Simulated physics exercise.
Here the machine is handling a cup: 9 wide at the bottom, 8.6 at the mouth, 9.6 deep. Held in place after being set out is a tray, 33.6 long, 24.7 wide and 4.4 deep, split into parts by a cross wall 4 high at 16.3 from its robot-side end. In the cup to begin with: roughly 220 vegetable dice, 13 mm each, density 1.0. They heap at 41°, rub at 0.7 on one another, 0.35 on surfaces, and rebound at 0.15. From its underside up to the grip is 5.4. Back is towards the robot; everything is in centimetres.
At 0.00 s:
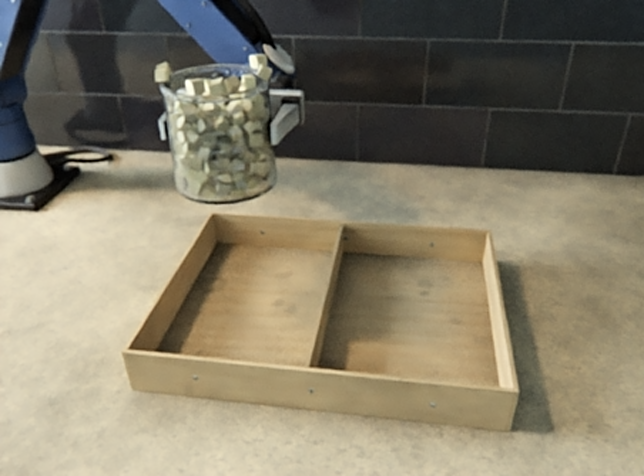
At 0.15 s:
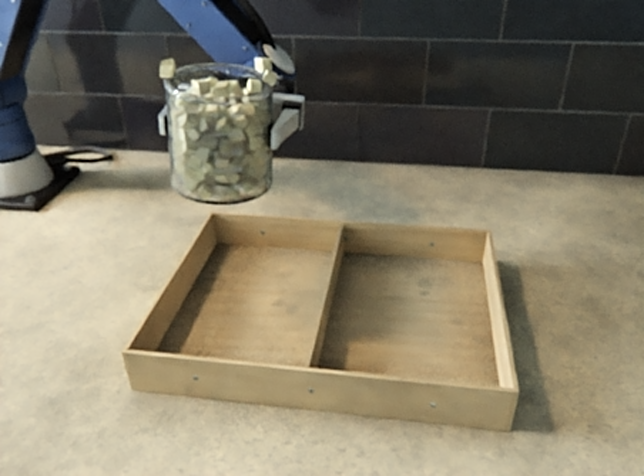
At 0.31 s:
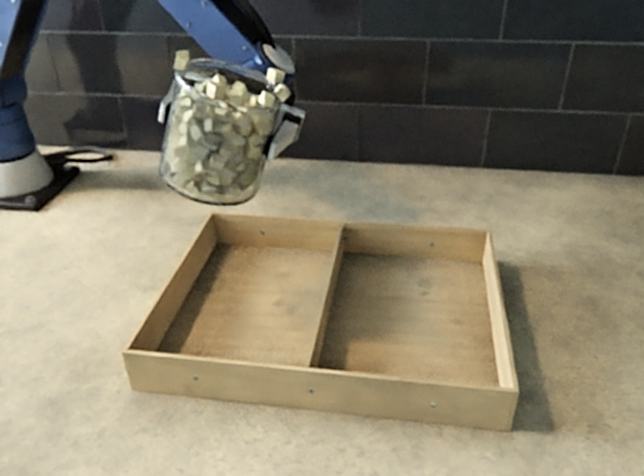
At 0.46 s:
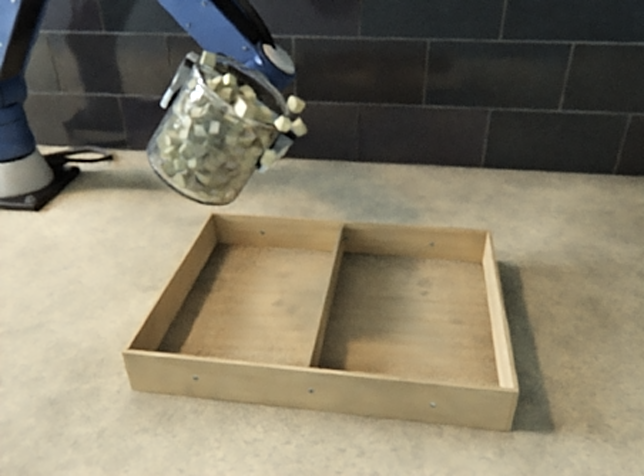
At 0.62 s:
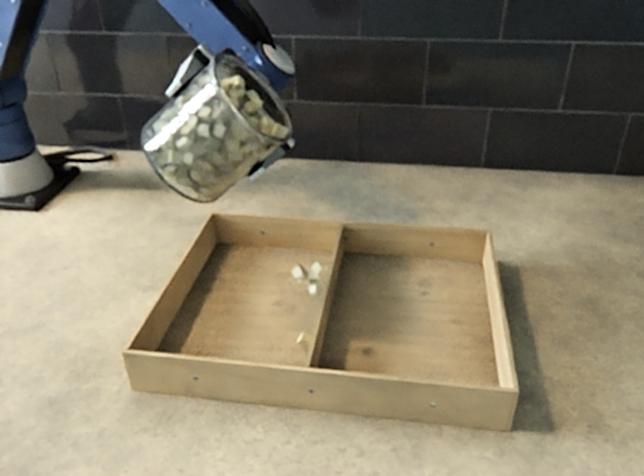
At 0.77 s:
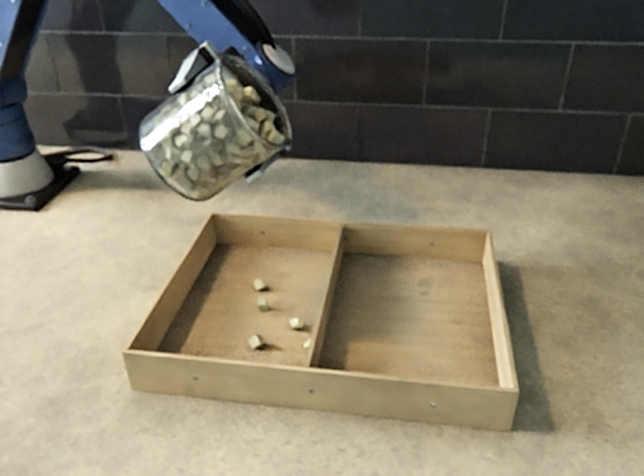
A blue robot arm at the upper left tilts a clear, handled container of pale cubes steadily to the right above a stone-like countertop, seen from slightly above against dark wall tiles. A shallow, light-wood tray with two compartments sits empty below, its divider running front to back. A few cubes tumble over the rim and scatter in the left compartment, while the camera stays still.
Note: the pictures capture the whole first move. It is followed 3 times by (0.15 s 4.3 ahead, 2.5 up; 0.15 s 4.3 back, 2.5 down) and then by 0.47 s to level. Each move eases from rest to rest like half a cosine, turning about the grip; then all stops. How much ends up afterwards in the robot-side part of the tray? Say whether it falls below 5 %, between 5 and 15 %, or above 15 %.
It falls between 5 and 15 %.
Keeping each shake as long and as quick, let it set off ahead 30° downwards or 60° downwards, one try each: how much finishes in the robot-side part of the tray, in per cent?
Result: Approx. 5 % and 0 %, one try each.
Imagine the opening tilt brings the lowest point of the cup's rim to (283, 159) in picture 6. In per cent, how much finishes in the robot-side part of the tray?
I'd put it at roughly 25 %.
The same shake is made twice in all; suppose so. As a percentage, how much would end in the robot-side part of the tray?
In that case it would be near 10 percent.
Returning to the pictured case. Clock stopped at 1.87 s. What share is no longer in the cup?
20 %.
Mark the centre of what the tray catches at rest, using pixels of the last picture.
I'd point to somewhere near (345, 307).
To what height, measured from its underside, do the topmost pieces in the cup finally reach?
I'd say close to 9.5 cm.
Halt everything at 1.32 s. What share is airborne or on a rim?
I'd put it near 2 per cent.
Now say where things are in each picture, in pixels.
In the first picture, cup middle at (222, 134), level; upper third of the load around (220, 108), from x 160 to 265, top at y 60; 224 in the cup.
In the second picture, cup middle at (221, 134), tilted 5° forward; upper third of the load around (218, 109), from x 165 to 270, top at y 65.
In the third picture, cup middle at (220, 134), tilted 19° forward; upper third of the load around (219, 109), from x 170 to 280, top at y 55.
In the fourth picture, cup middle at (218, 133), tilted 35° forward; upper third of the load around (214, 111), from x 165 to 300, top at y 60; 219 in the cup, 5 in flight or on a rim.
In the fifth picture, cup middle at (217, 132), tilted 49° forward; upper third of the load around (213, 110), from x 160 to 320, top at y 80; 219 in the cup, 4 in the robot-side part, 1 in flight or on a rim.
In the sixth picture, cup middle at (216, 131), tilted 54° forward; upper third of the load around (213, 110), from x 160 to 310, top at y 80; 219 in the cup, 5 in the robot-side part.
After 1.32 s, tilted 54° forward, highest piece 25 above the table; 199 in the cup, 13 in the far-side part, 8 in the robot-side part, 4 in flight or on a rim.
After 1.87 s, tilted 34° forward, highest piece 24 above the table; 181 in the cup, 24 in the far-side part, 18 in the robot-side part, 1 in flight or on a rim.
After 2.34 s, level, highest piece 25 above the table; 181 in the cup, 24 in the far-side part, 19 in the robot-side part.
After 3.39 s, level, highest piece 25 above the table; 181 in the cup, 24 in the far-side part, 19 in the robot-side part.
At rest, 181 in the cup, 24 in the far-side part, 19 in the robot-side part. That is 8 % in the robot-side part of the tray.
